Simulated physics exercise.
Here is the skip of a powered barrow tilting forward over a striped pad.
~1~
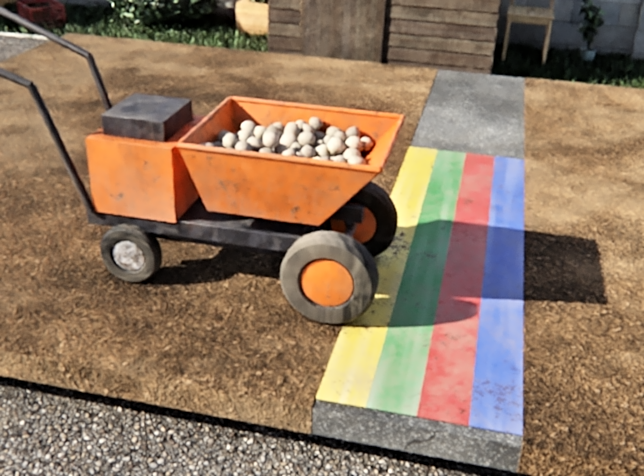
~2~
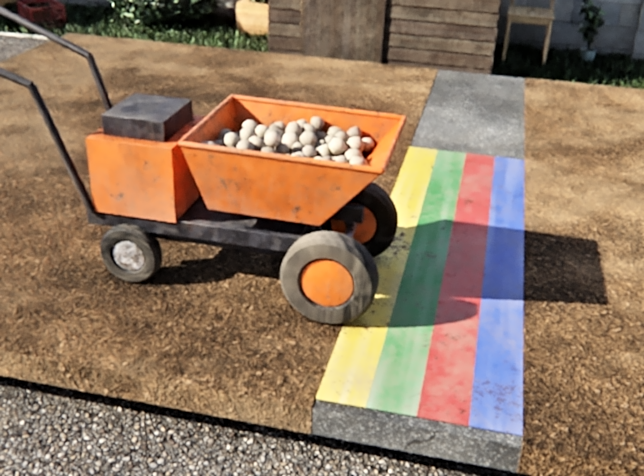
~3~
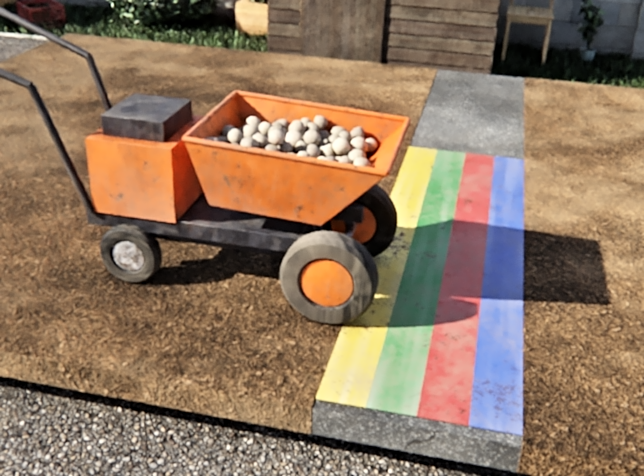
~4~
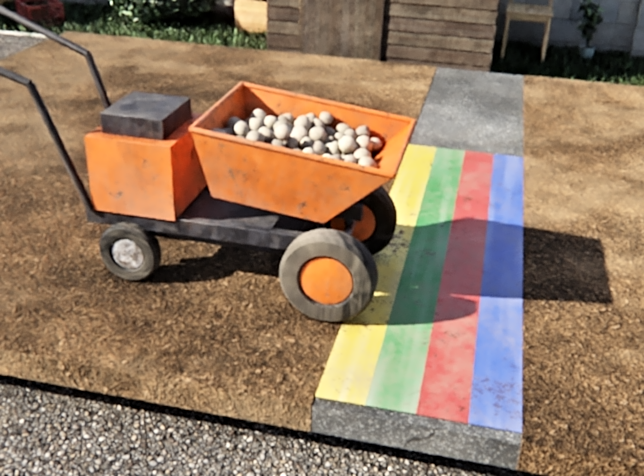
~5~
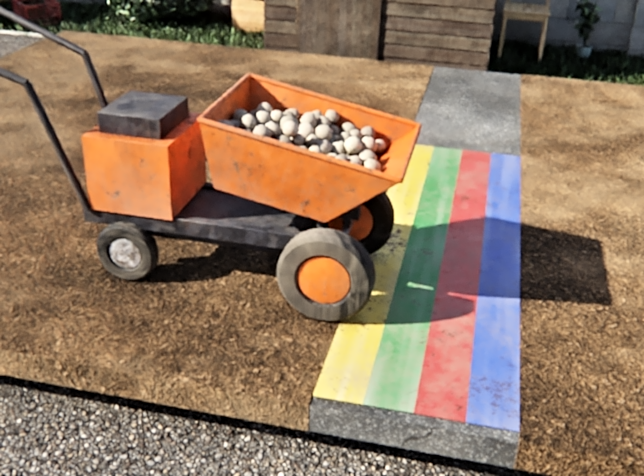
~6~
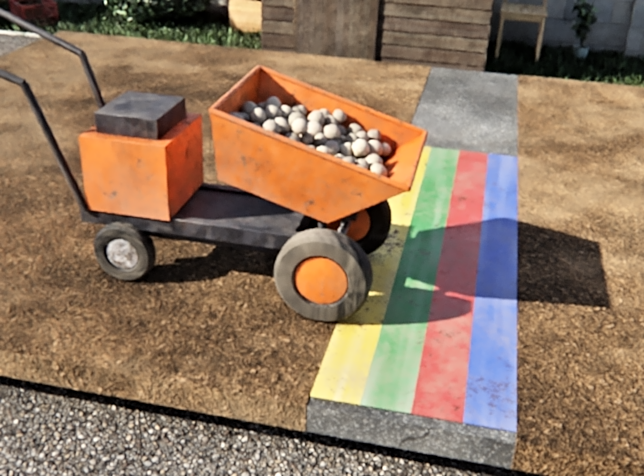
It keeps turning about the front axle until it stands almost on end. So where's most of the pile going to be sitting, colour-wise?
Most of it sits on blue.
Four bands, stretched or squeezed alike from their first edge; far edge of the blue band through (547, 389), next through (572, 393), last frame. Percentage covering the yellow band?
Near 0 and 0 in a hundred.
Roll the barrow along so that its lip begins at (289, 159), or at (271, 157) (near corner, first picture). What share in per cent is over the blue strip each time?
The shares come out close to 10 and 10 per cent, in that order.
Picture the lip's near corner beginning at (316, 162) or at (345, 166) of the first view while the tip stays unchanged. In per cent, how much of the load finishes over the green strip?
30 % then 10 %.
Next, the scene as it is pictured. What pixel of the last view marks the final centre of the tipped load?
Around (501, 304).
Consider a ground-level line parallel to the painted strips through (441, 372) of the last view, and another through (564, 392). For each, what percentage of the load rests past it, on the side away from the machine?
In order, some 80 % then some 10 %.
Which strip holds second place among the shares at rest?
Behind the top strip comes the strip in red.
Just after the last frame, skip tipped steeply; every one in the skip.
A moment on, skip tipped steeply; almost all in the skip; just a few over the red strip; about a tenth over the blue strip.
Further on, skip tipped right over; roughly a quarter in the skip; about a tenth over the red strip; roughly a third over the blue strip; roughly a quarter off the paint.
When it is over, skip tipped right over; about a tenth in the skip; not one over the yellow strip; not one over the green strip; roughly a quarter over the red strip; roughly a third over the blue strip; roughly a third off the paint.
